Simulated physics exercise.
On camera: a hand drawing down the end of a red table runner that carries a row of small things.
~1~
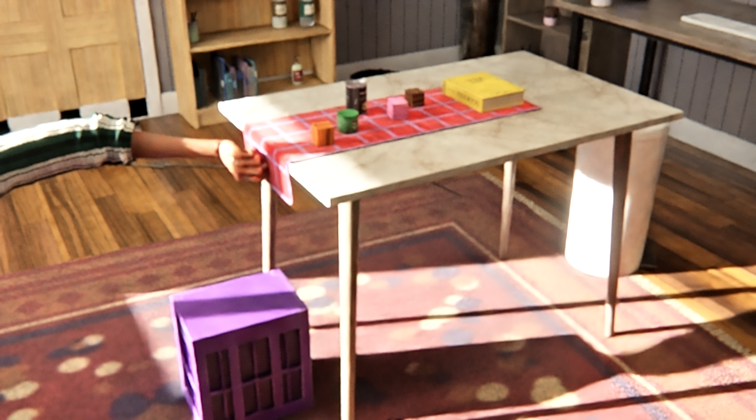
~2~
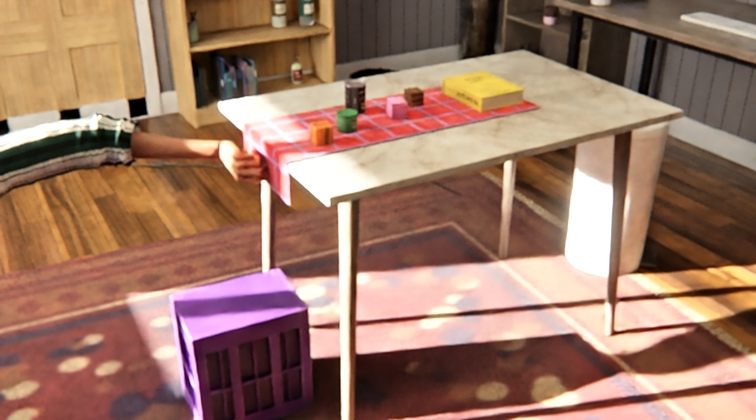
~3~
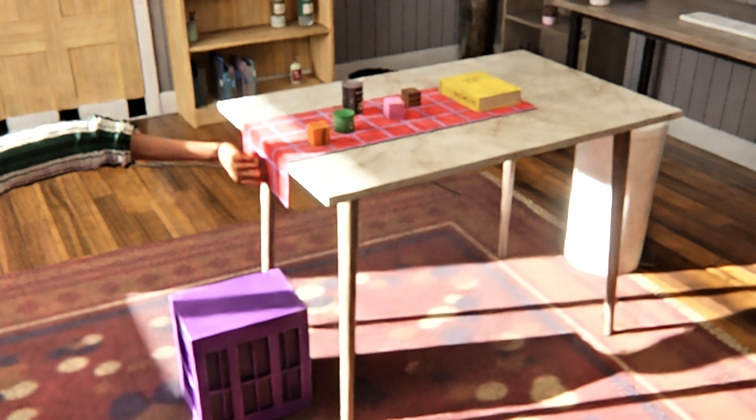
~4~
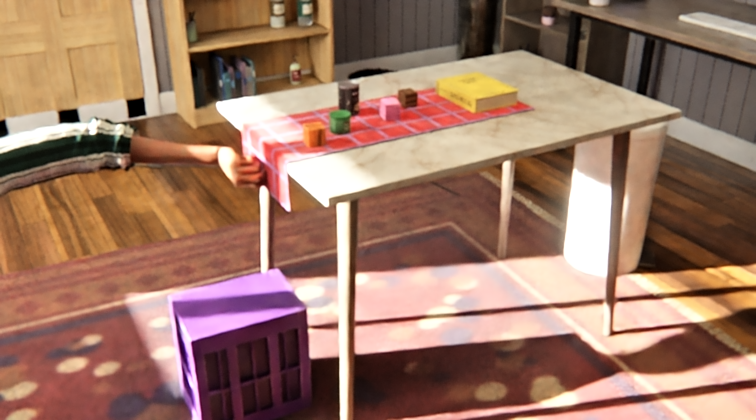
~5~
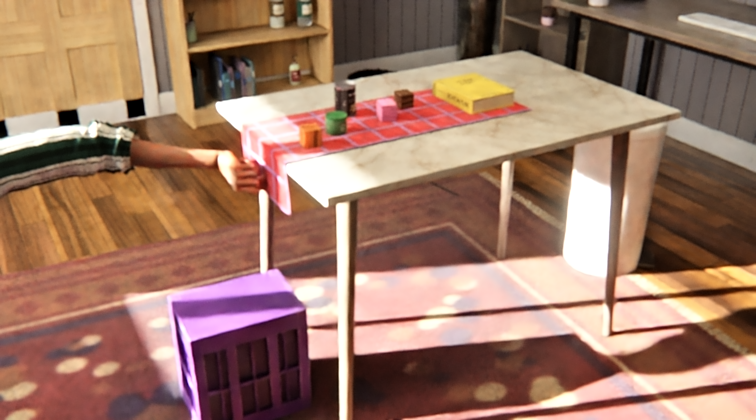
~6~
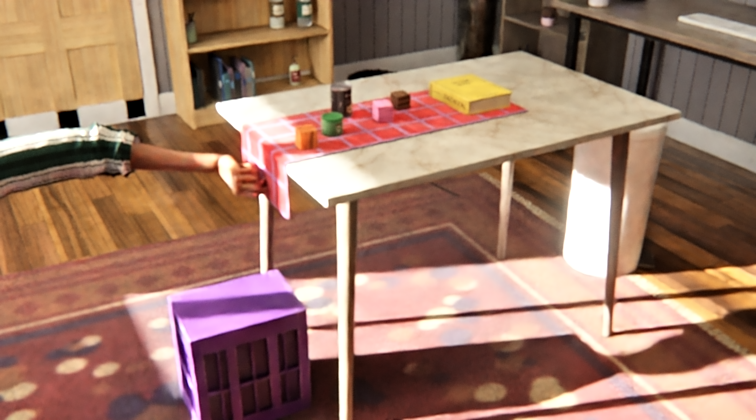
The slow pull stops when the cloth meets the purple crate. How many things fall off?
Over the edge go three.
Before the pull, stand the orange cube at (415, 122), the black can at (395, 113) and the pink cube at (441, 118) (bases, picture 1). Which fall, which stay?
The orange cube survives; the black can does not fall; the pink cube stays on.
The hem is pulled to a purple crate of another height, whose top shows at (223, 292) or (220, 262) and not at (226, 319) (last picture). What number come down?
Over the edge go 2 and 1.
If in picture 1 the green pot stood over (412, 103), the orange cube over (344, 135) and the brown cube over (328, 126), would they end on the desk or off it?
The green pot does not fall, the orange cube goes over, the brown cube falls.
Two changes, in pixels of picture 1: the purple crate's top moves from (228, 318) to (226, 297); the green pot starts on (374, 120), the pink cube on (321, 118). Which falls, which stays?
The green pot does not fall, the pink cube is carried off.
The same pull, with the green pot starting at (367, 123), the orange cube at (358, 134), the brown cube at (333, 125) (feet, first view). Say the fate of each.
The green pot goes over; the orange cube falls; the brown cube comes down.
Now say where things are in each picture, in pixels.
The first frame shows hem (292, 205); orange cube (322, 125); green pot (348, 113); black can (356, 83); pink cube (398, 100); brown cube (415, 90); top of the crate (228, 318).
The second frame shows hem (290, 205); orange cube (321, 125).
The third frame shows hem (288, 208); green pot (344, 113).
The fourth frame shows hem (290, 211); black can (349, 84); top of the crate (227, 318).
The fifth frame shows hem (290, 215); pink cube (387, 102).
The sixth frame shows hem (290, 219); orange cube (306, 128); green pot (332, 116); black can (341, 86); pink cube (383, 103); brown cube (401, 93).
A little later, hem near (267, 236); orange cube gone.
Next, hem near (268, 273); orange cube and green pot gone.
Later still, hem on the crate; orange cube, green pot and black can gone.
When it is over, hem on the crate; orange cube, green pot and black can gone. The desk loses three.
